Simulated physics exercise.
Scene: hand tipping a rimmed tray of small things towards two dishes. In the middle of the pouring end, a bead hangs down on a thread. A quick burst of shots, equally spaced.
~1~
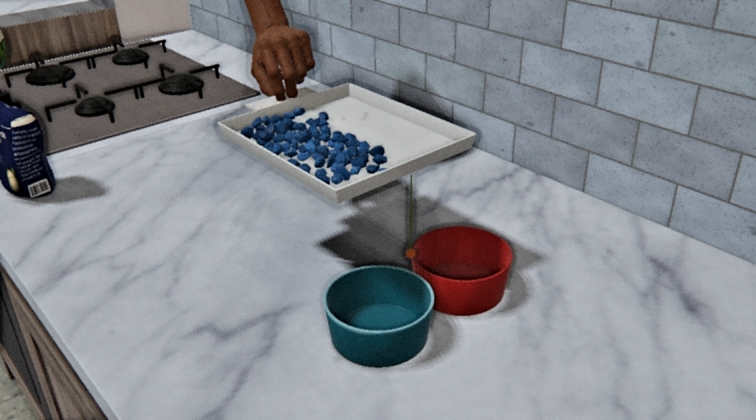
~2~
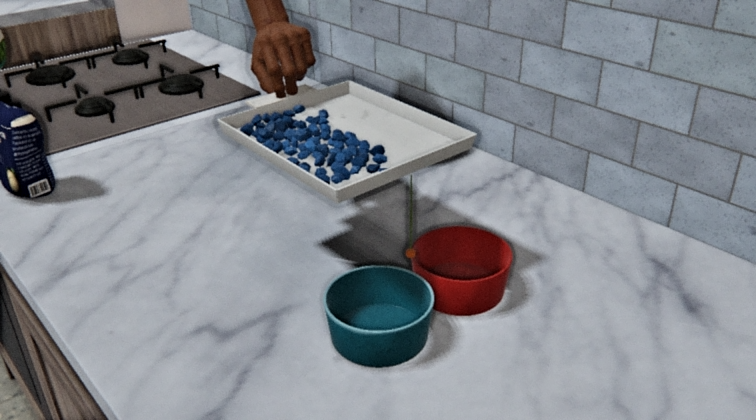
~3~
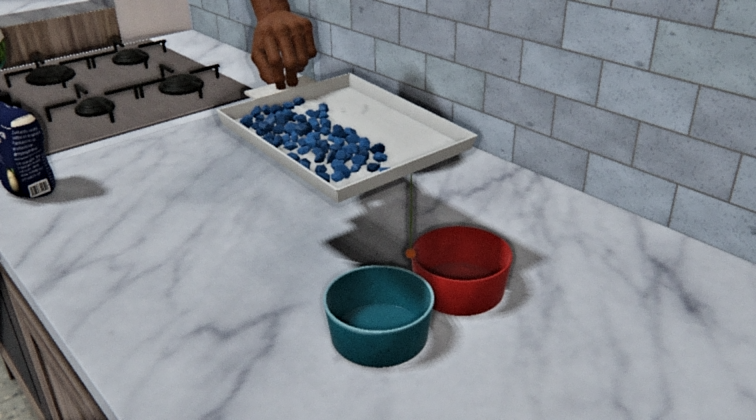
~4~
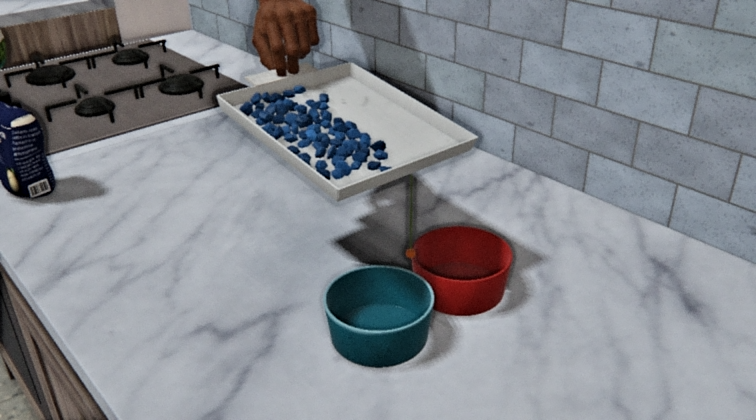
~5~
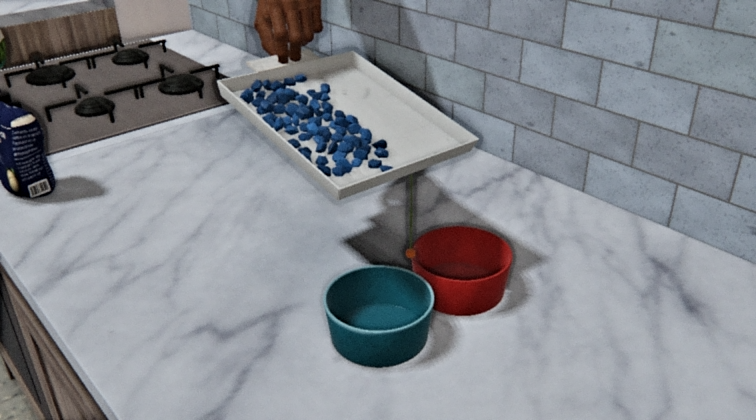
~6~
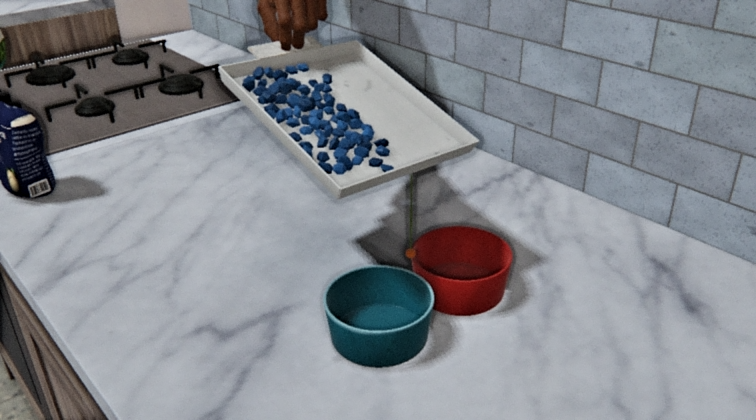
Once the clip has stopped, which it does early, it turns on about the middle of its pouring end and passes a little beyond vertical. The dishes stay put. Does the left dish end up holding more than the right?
No.
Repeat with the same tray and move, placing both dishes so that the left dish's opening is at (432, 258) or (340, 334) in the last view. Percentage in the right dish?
Around 10 and around 60 per cent, in that order.
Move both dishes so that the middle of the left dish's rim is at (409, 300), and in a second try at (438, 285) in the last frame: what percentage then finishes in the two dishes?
In turn about 80 and about 80 percent.
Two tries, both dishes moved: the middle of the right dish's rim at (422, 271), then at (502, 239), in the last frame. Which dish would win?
In turn: The right-hand dish; left.
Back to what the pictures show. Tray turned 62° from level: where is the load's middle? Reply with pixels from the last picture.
Around (402, 151).
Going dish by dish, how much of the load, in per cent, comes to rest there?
Final share: Left dish at 20 per cent, right dish at 50 per cent.
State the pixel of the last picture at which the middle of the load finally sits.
The centre comes to rest near (463, 300).
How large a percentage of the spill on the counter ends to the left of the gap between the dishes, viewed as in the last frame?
Left fraction: Around 0 per cent.
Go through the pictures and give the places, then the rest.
Corners of the pouring end (337, 188) and (471, 133), level; middle of the load (314, 144), aquarium stones; left dish (416, 339); right dish (498, 289); bead on its thread (411, 253), in the first frame.
Corners of the pouring end (337, 187) and (472, 134), level; middle of the load (314, 143), in the second frame.
Corners of the pouring end (338, 187) and (472, 135), tipped barely, lowest at the right corner; middle of the load (314, 138), in the third frame.
Corners of the pouring end (339, 186) and (473, 136), tipped a little, lowest at the right corner; middle of the load (315, 130), in the fourth frame.
Corners of the pouring end (340, 186) and (474, 138), tipped a little, lowest at the right corner; middle of the load (316, 123), in the fifth frame.
Corners of the pouring end (341, 185) and (474, 140), tipped clearly, lowest at the right corner; middle of the load (317, 115); left dish (416, 339); right dish (498, 289), in the sixth frame.
Just after the last frame, tray tipped steeply; almost all on the tray; just a few in the air.
A moment on, tray tipped right over; roughly a quarter on the tray; about a tenth in the left dish; roughly a third in the right dish; roughly a quarter outside both; about a tenth in the air.
Further on, tray tipped past a quarter turn; about a tenth in the left dish; roughly half in the right dish; roughly a third outside both.
When it is over, tray tipped past a quarter turn; about a tenth in the left dish; roughly half in the right dish; roughly a third outside both.
